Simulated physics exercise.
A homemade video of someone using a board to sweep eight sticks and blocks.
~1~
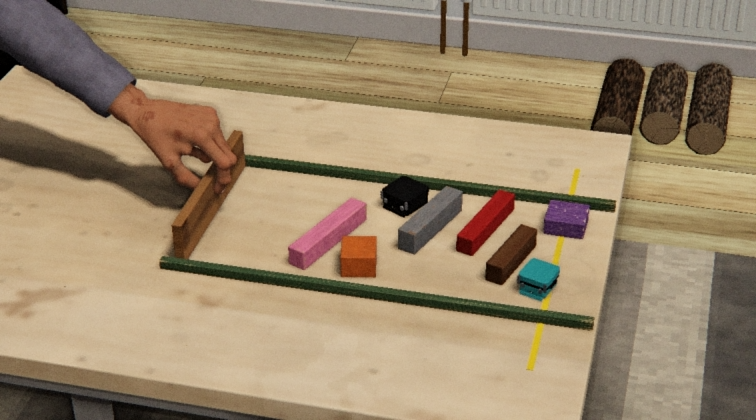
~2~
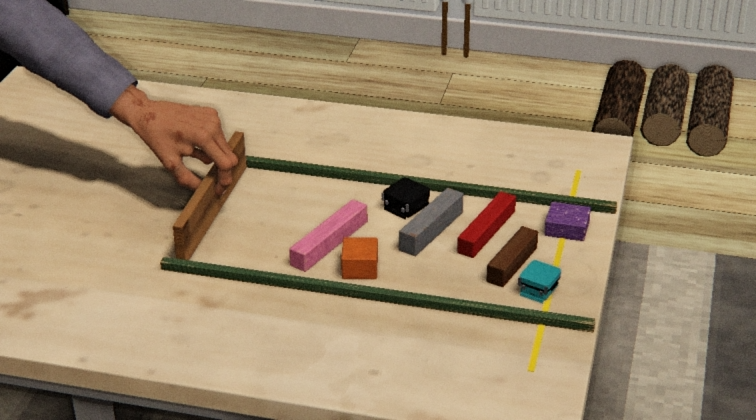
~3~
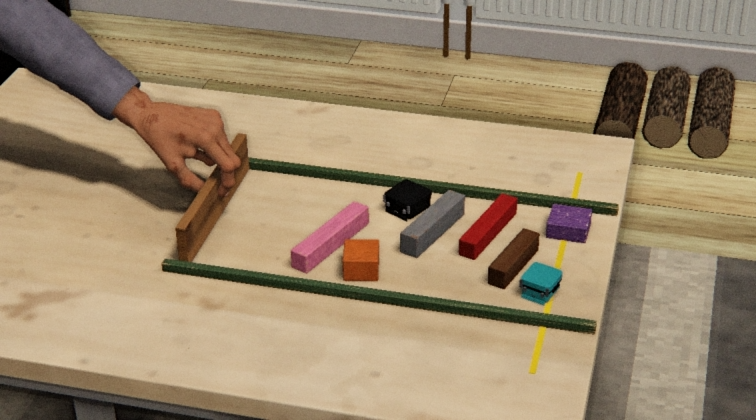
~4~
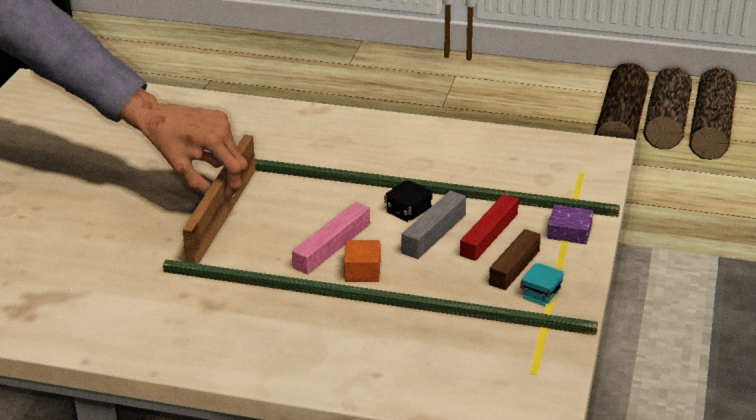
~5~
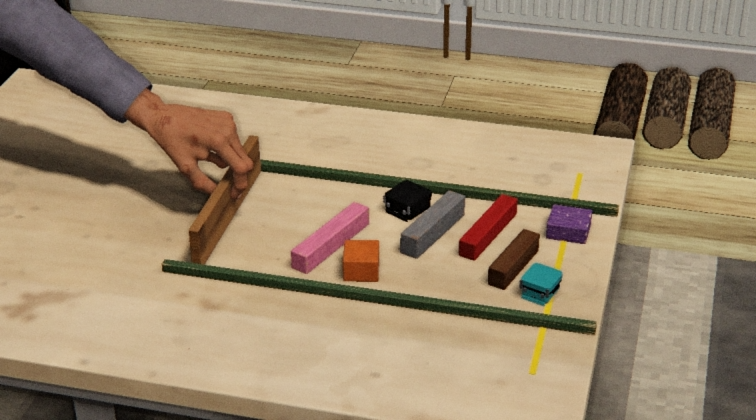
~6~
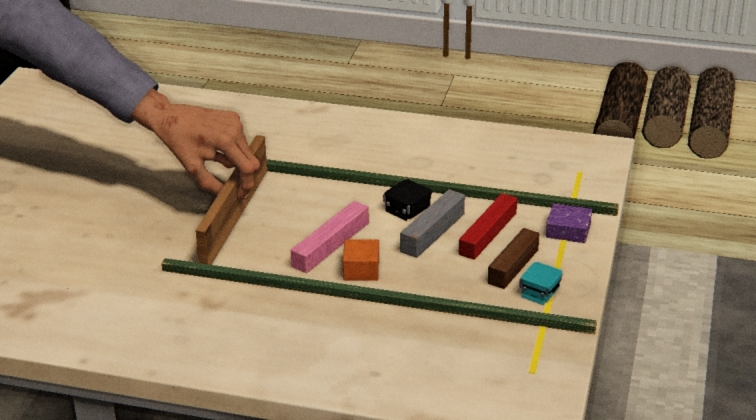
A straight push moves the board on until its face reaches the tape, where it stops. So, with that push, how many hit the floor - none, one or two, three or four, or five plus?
The number gone is middling: Three or four.
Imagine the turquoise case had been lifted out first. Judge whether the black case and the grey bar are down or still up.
The black case: Remains. The grey bar: Remains.
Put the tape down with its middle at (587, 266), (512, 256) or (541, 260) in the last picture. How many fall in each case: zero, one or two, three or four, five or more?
Taking the three tapes one at a time, the answers are five or more, then not one, then three to four.
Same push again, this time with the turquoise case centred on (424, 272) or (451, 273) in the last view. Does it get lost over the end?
For the turquoise case: Gone and then gone.
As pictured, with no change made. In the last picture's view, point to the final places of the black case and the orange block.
Roughly at (585, 219) and at (589, 294), in that order.
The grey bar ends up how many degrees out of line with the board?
Misalignment: Close to 15°.
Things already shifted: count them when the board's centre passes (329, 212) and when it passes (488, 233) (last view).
Moved so far: 1, then 8.
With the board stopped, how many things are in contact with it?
The count is 2.
A little later, none off yet; purple block at rest near (569, 223); turquoise case at rest near (541, 284); brown stick at rest near (514, 258).
Next, none off yet; purple block shifted about its own width near (612, 231); turquoise case shifted about its own width near (589, 292); brown stick shifted about its own width near (575, 267).
When it is over, the number that fall off is three or four; down, red stick, brown stick, turquoise case and purple block.
